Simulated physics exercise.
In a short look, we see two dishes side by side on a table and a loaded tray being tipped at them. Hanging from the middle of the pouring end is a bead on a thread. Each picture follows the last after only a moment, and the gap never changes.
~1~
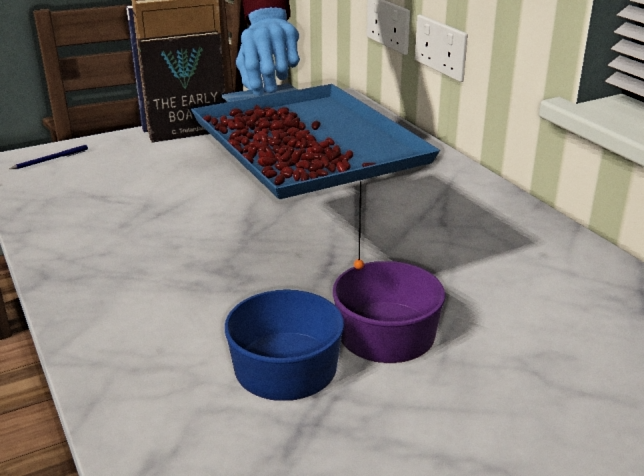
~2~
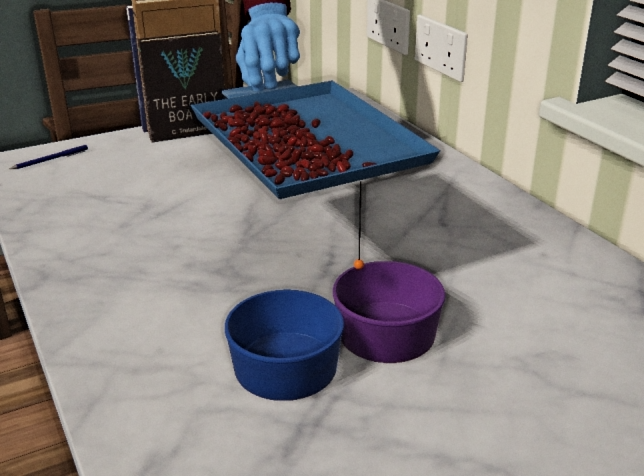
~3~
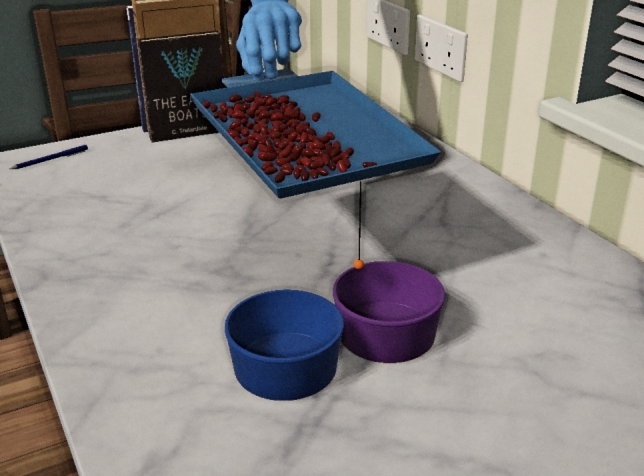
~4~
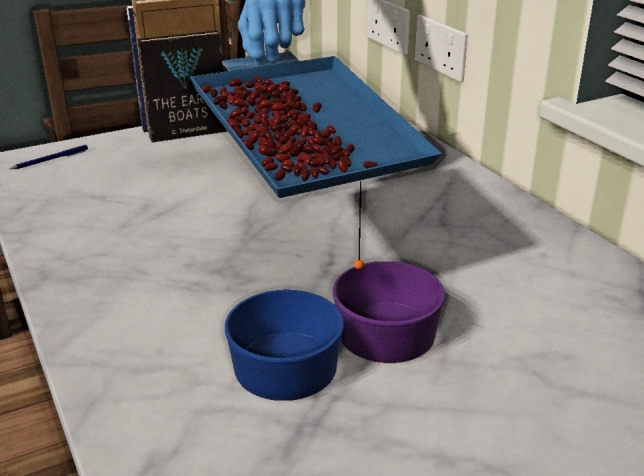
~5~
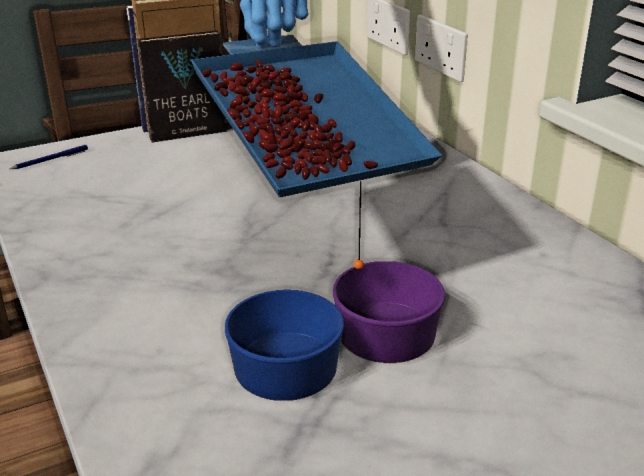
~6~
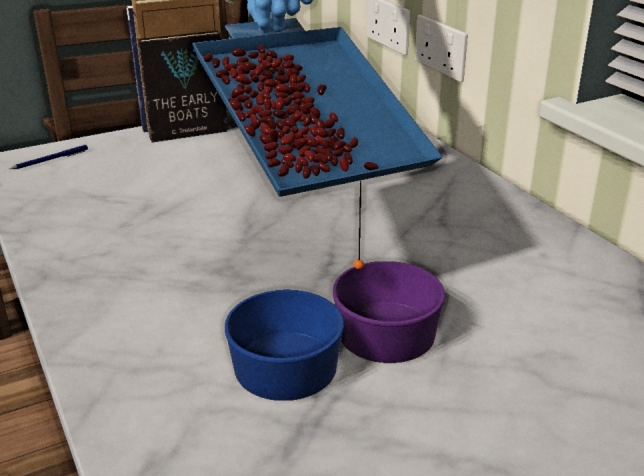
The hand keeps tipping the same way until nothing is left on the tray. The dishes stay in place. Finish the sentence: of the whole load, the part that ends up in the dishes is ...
... more than half.
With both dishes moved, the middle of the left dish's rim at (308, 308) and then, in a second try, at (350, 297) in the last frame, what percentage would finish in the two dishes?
First position: Some 80 %; second position: Some 90 %.
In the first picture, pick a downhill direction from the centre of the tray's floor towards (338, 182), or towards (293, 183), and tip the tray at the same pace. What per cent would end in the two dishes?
90 and 80 per cent, in that order.
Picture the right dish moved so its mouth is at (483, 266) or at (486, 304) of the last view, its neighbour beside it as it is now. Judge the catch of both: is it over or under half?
Earlier try a majority share, later try a minority share.
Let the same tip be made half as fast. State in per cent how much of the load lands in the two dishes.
Roughly 70 percent.
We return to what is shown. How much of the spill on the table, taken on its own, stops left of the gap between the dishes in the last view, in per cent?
That would be roughly 0 per cent.
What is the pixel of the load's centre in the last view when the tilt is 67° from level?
At about (358, 162).
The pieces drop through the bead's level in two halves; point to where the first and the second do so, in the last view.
First part (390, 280), rest (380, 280).
Just after the last frame, tray tipped steeply; the larger part on the tray; about a tenth in the air.
A moment on, tray tipped past a quarter turn; just a few on the tray; about a tenth in the left dish; roughly half in the right dish; roughly a quarter outside both; about a tenth in the air.
Further on, tray tipped past a quarter turn; roughly a quarter in the left dish; roughly half in the right dish; roughly a third outside both.
When it is over, tray tipped past a quarter turn; roughly a quarter in the left dish; roughly half in the right dish; roughly a third outside both.
